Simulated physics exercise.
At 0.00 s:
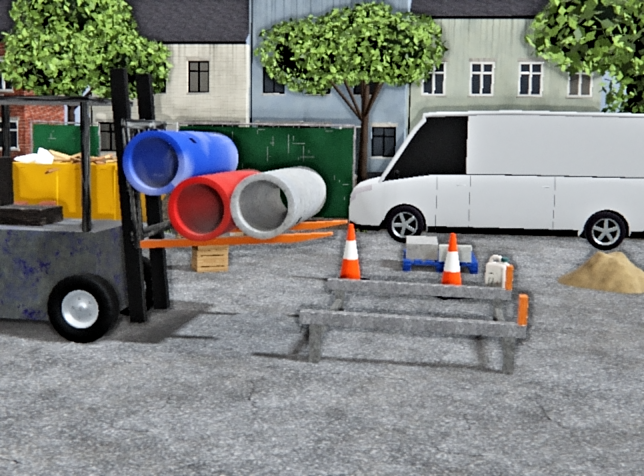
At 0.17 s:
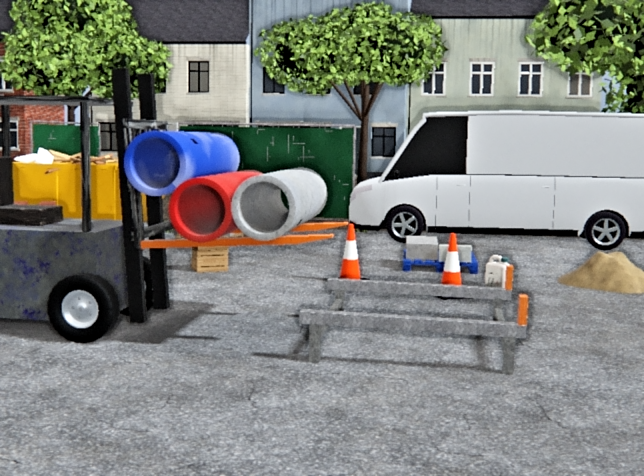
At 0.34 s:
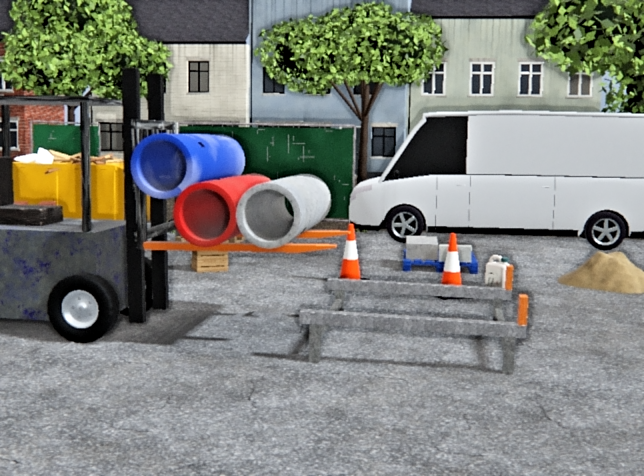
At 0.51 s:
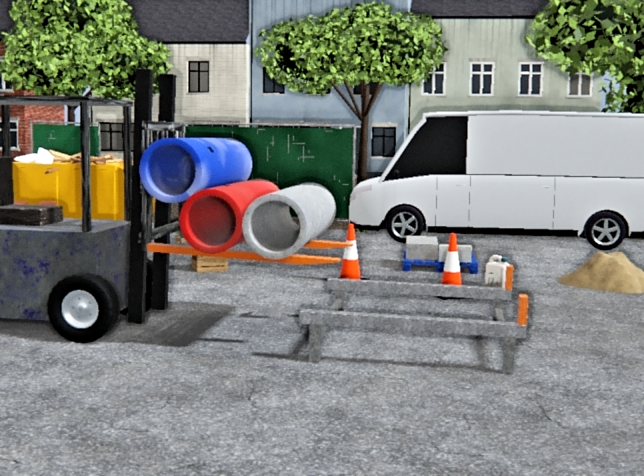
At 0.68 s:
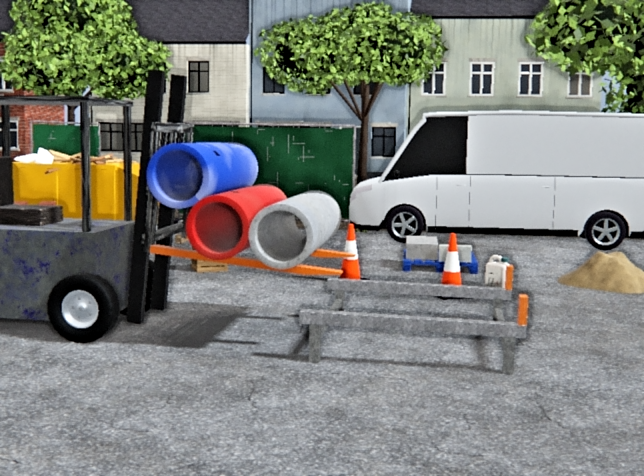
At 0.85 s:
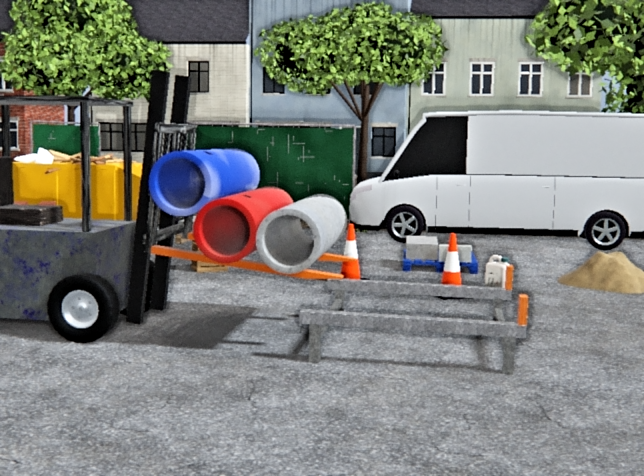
A forklift's mast tilts forward, lowering its fork tips as three pipes shift right.
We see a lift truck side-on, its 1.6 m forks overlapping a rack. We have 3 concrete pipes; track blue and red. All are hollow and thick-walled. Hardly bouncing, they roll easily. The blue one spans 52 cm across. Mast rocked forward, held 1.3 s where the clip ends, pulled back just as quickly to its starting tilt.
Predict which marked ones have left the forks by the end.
Prediction: Blue does not, red does.
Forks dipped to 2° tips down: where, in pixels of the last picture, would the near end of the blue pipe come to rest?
It would finish close to (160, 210) in the last picture.
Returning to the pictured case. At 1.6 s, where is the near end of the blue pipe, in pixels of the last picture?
At about (179, 224).
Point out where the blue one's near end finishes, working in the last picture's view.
(156, 212).
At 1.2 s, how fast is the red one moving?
0.5 m/s, roughly.
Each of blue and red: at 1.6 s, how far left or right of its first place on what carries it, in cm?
Rightward shift: Blue 5 cm, red 45 cm.
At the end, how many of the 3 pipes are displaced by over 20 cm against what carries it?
The answer comes to 3.
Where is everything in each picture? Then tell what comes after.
Blue (152, 163), red (198, 210); forks 4° tips up; tips at (329, 234); 2 of the 3 lie directly on the forks, in the first picture.
Blue (154, 164), red (199, 211); forks 4° tips up, in the second picture.
Blue (160, 166), red (204, 215); forks 1° tips up, in the third picture.
Blue (169, 171), red (210, 222); forks 3° tips down; tips at (336, 260), in the fourth picture.
Blue (177, 176), red (217, 228); forks 6° tips down, in the fifth picture.
Blue (179, 184), red (224, 231); forks 7° tips down; tips at (339, 277), in the sixth picture.
Then, 1.2 s in, blue is on the forks, 135 cm from the tips, rolling right; red is on the forks, 80 cm from the tips, rolling right; 0 of 3 have left the forks.
Then, 1.6 s in, blue is on the forks, 130 cm from the tips, rolling right; red is on the forks, 55 cm from the tips, rolling right; 0 of 3 have left the forks.
Then, 2.0 s in, blue is on the forks, 120 cm from the tips, rolling right; red is on the forks, 20 cm from the tips, rolling right; 1 of 3 has left the forks.
Then, 2.4 s in, blue is on the forks, 100 cm from the tips, rolling right; red is in the air, 120 cm from the rack's far end, rolling right; 2 of 3 have left the forks.
In the end (6.7 s), blue is on the forks, 135 cm from the tips; red is on the rack, 85 cm from the rack's far end; 2 of 3 have left the forks.
